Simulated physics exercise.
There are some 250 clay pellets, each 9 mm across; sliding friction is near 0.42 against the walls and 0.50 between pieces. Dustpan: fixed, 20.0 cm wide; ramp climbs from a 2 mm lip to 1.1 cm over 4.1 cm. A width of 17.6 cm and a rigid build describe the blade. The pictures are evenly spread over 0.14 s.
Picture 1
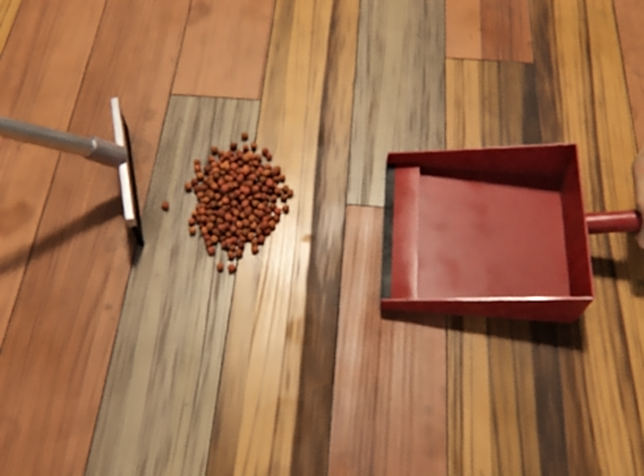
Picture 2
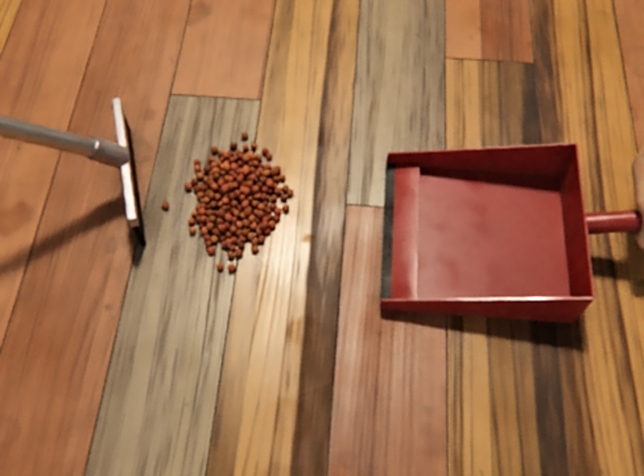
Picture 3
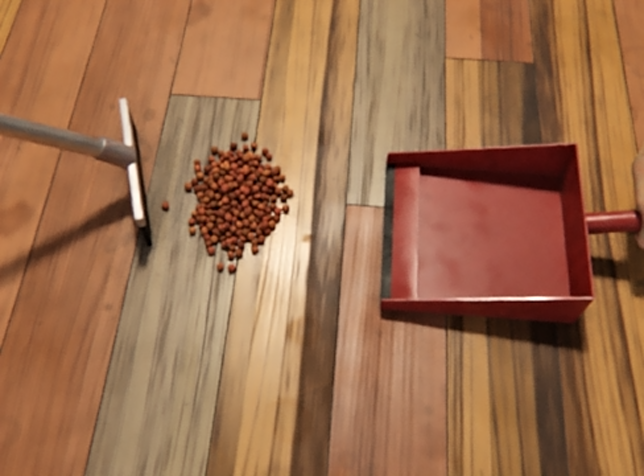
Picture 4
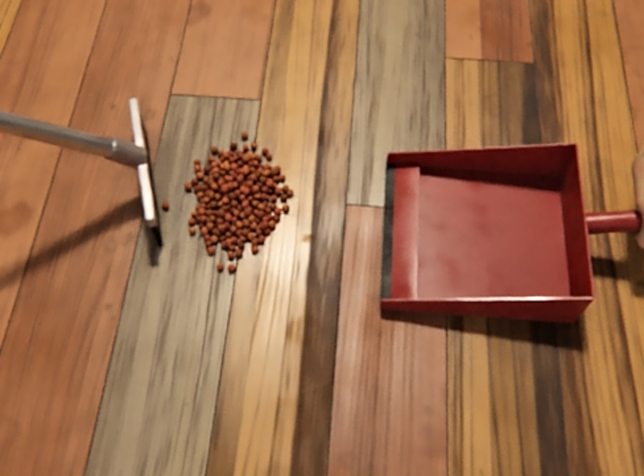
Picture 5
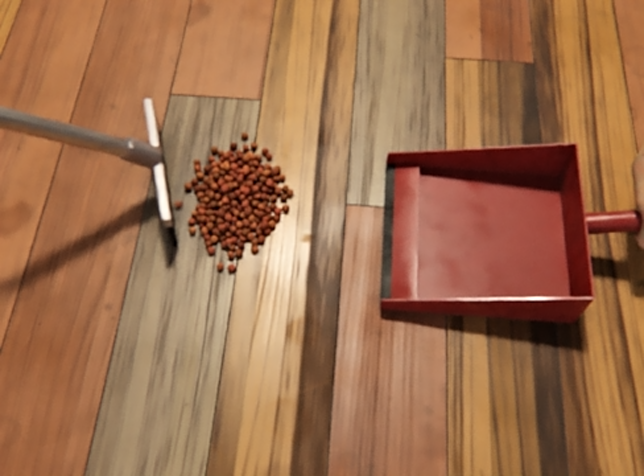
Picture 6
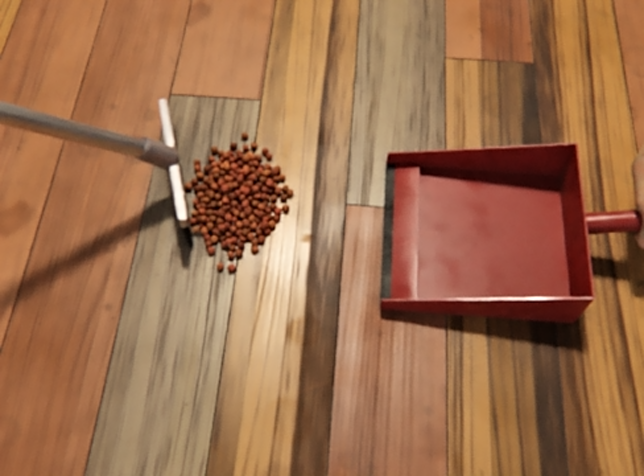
A heap of small reddish-brown pellets sits on a floor of mixed orange, grey and yellow-brown wooden planks, seen from above at a slant. A red dustpan with its handle to the right lies on the right, and a thin pale blade on a grey pole stands at left. The blade slides slowly rightward to the heap's left edge, nudging a stray pellet, while the dustpan and camera stay still.
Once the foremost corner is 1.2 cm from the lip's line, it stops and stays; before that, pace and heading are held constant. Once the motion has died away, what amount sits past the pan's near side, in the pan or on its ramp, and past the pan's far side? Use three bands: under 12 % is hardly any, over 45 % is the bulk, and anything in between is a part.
Near side: Hardly any, pan: A part, far side: A part.
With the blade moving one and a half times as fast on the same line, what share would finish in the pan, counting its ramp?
In that case roughly 30 percent.
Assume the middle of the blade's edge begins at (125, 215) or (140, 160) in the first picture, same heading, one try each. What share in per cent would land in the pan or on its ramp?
The two tries give some 20 % and some 20 %.
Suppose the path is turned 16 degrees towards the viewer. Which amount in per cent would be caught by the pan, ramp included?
Around 15 %.
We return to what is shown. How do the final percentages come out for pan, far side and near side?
Near side 0; pan 25; far side 30.
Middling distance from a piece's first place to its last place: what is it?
About 18 cm.
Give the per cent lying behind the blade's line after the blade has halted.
About 15 per cent.
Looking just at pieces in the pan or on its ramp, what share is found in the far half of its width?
Roughly 90 in a hundred.
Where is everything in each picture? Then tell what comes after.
Blade from (131, 221) to (117, 107), moved 0.0 cm, 0 of the pieces shifted so far; middle of the pieces at (237, 197); pan at (491, 240), in the first frame.
Blade from (134, 221) to (119, 107), moved 0.2 cm, 0 of the pieces shifted so far; middle of the pieces at (237, 197), in the second frame.
Blade from (140, 221) to (125, 107), moved 1.0 cm, 0 of the pieces shifted so far; middle of the pieces at (237, 197), in the third frame.
Blade from (152, 222) to (135, 107), moved 2.3 cm, 0 of the pieces shifted so far; middle of the pieces at (237, 197), in the fourth frame.
Blade from (167, 222) to (150, 107), moved 4.1 cm, 1 of the pieces shifted so far; middle of the pieces at (237, 197), in the fifth frame.
Blade from (184, 222) to (165, 108), moved 5.9 cm, 1 of the pieces shifted so far; middle of the pieces at (237, 197); pan at (491, 240), in the sixth frame.
Then, 0.16 s after the last picture, middle of the blade 14 cm from the lip; 0 % over the lip, far side 15 %, near side 0 %.
Then, 0.27 s after the last picture, middle of the blade 7 cm from the lip; 0 % over the lip, far side 25 %, near side 0 %.
Then, 0.51 s after the last picture, middle of the blade 4 cm from the lip; 25 % over the lip, far side 30 %, near side 0 %.
In the end, near side 0 %, pan 25 %, far side 30 %, in front of the lip or behind the blade 45 %.
